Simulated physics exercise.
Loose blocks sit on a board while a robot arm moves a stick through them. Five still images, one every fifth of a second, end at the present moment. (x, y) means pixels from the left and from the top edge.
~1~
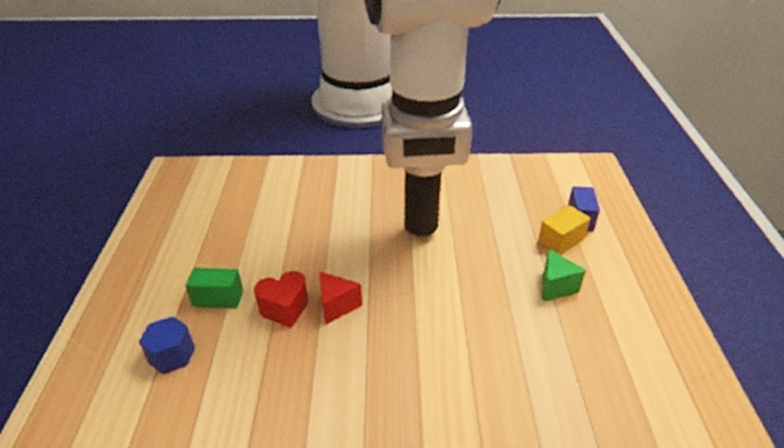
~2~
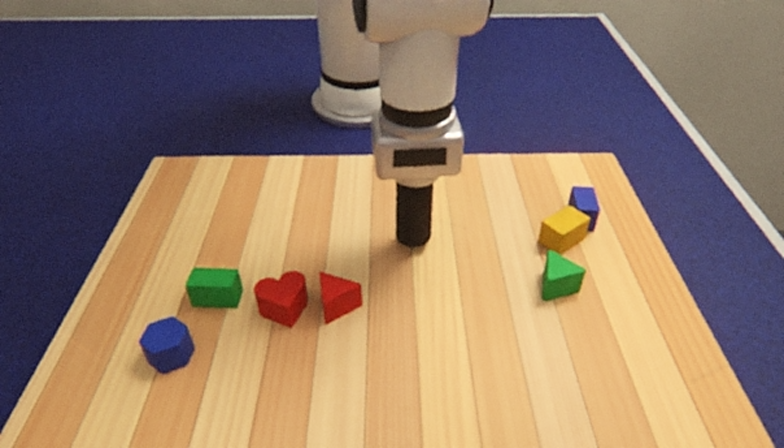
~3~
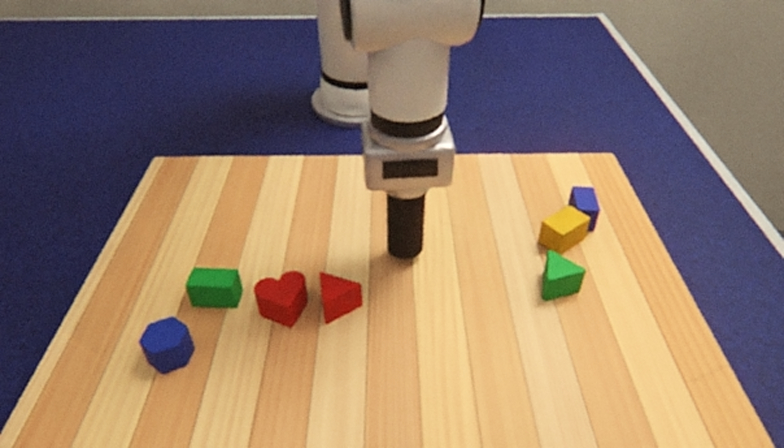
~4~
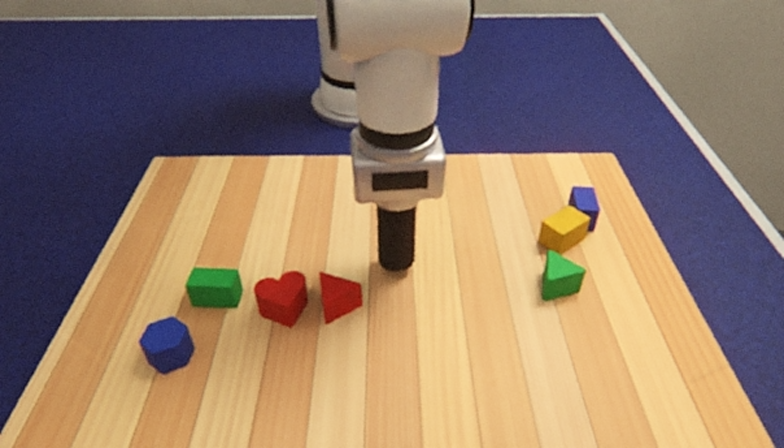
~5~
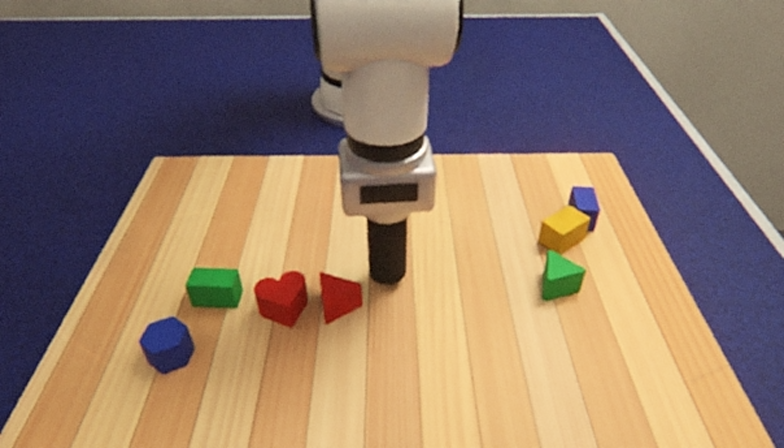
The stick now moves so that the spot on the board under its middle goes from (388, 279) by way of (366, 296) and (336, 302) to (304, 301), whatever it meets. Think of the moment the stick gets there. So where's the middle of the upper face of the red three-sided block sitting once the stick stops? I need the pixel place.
I'd expect the centre of its top face to be at (278, 303).
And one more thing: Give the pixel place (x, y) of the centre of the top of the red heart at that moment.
For the centre of its top, I'd go with (248, 291).
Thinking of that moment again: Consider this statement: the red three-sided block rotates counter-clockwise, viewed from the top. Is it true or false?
This is false.
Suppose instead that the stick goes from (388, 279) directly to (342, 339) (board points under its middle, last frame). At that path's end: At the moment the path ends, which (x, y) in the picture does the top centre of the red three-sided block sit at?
The centre of its top face lies at (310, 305).
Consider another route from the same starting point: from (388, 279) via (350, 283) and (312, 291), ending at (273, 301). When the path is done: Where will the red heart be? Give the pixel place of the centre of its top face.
The top centre is at (238, 310).
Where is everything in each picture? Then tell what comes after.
Tip of the stick at (421, 225), middles of tops, green oblong block at (212, 277), red heart at (281, 287), red three-sided block at (335, 285), in the first frame.
Stick at (413, 236), nothing pushed, in the second frame.
Stick at (405, 247), nothing pushed, in the third frame.
Stick at (397, 259), nothing pushed, in the fourth frame.
Stick at (388, 271), green oblong block at (212, 277), red heart at (281, 287), red three-sided block at (335, 285), in the fifth frame.
What follows on the original path. Halfway along, stick at (350, 293); red three-sided block at (318, 292), turned 40° clockwise.
At the end, stick at (303, 293); green oblong block at (206, 276), turned 15° clockwise; red heart at (248, 291); red three-sided block at (278, 303), turned 30° clockwise.
